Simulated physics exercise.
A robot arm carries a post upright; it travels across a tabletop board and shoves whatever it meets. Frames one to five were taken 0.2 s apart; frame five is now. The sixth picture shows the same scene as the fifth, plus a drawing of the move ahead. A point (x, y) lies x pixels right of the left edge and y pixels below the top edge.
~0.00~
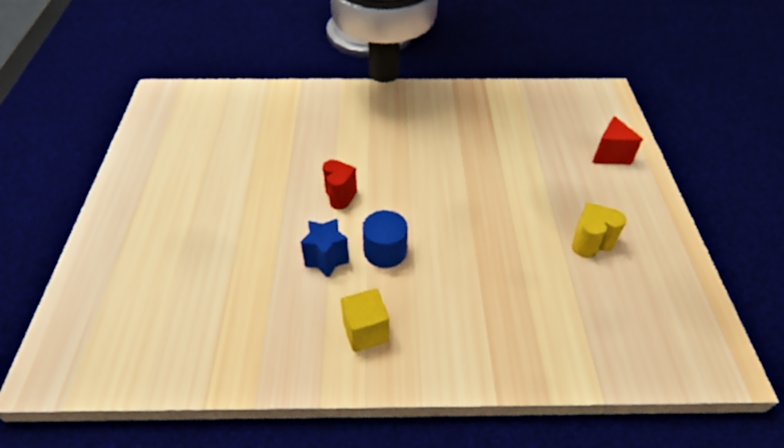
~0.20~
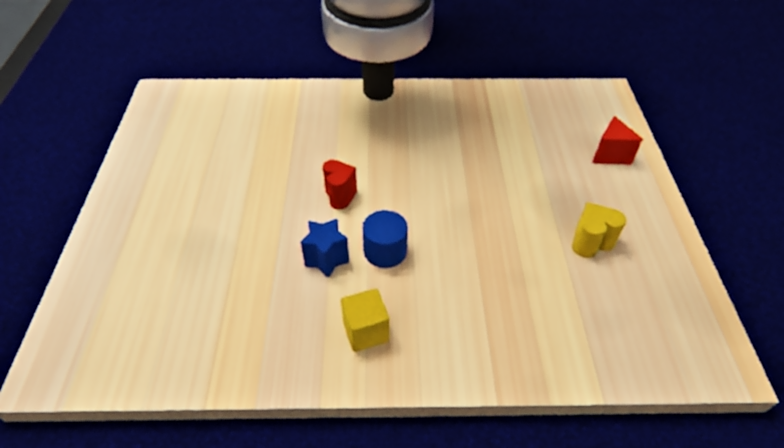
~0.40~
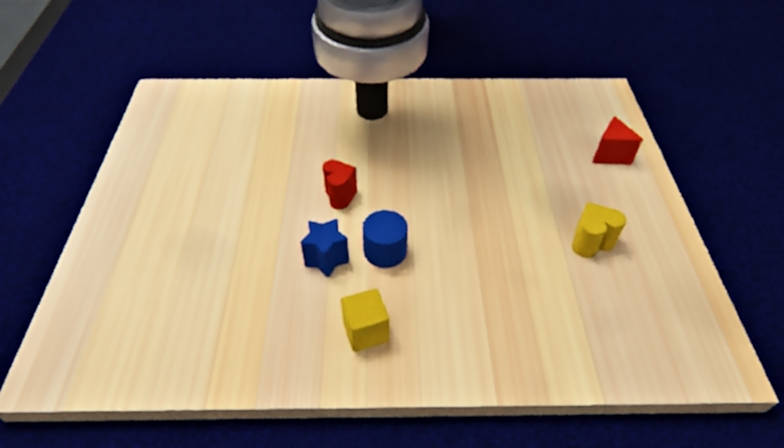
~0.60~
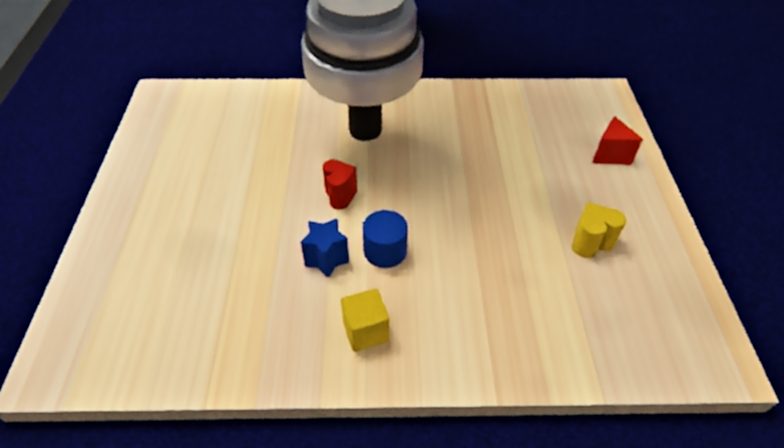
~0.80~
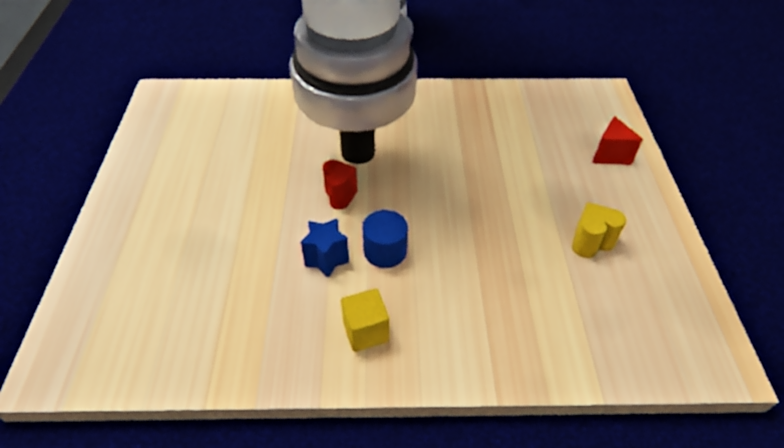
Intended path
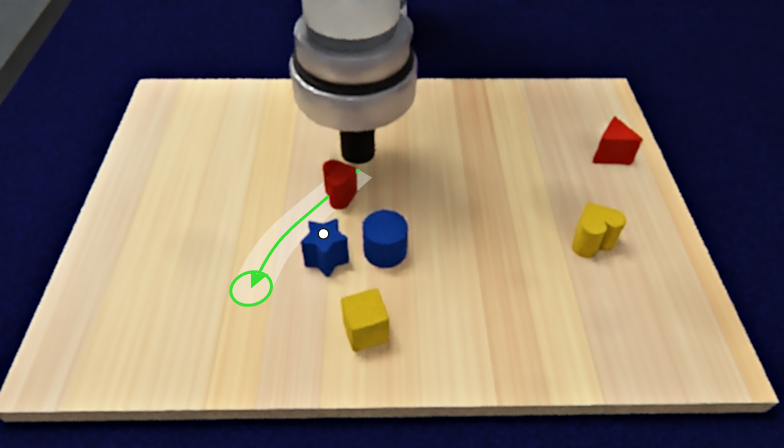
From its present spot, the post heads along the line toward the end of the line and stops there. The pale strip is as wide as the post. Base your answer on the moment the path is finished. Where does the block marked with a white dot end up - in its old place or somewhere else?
In the end it has been moved.
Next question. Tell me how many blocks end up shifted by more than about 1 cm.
Answer: Two blocks.
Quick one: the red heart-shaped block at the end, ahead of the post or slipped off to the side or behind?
Fallen away.
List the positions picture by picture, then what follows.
Lower end of the post at (384, 74), tops of blocks, blue star-shaped block at (324, 234), red heart-shaped block at (338, 171), blue circular block at (385, 226), in the first frame.
Post at (378, 92), blocks as before, in the second frame.
Post at (372, 110), blocks as before, in the third frame.
Post at (365, 131), blocks as before, in the fourth frame.
Post at (358, 153), blue star-shaped block at (324, 234), red heart-shaped block at (338, 171), blue circular block at (385, 226), in the fifth frame.
The drawn path runs from (359, 170) via (301, 220), ending at (251, 288); the dot is on the blue star-shaped block.
One third of the way, post at (319, 186); red heart-shaped block at (313, 202), turned 35° anticlockwise.
Two thirds of the way, post at (277, 223); blue star-shaped block at (321, 251), turned 70° anticlockwise; red heart-shaped block at (284, 242), turned 65° anticlockwise.
At the end, post at (246, 272); blue star-shaped block at (322, 257), turned 100° anticlockwise; red heart-shaped block at (282, 267), turned 100° anticlockwise; blue circular block not moved.
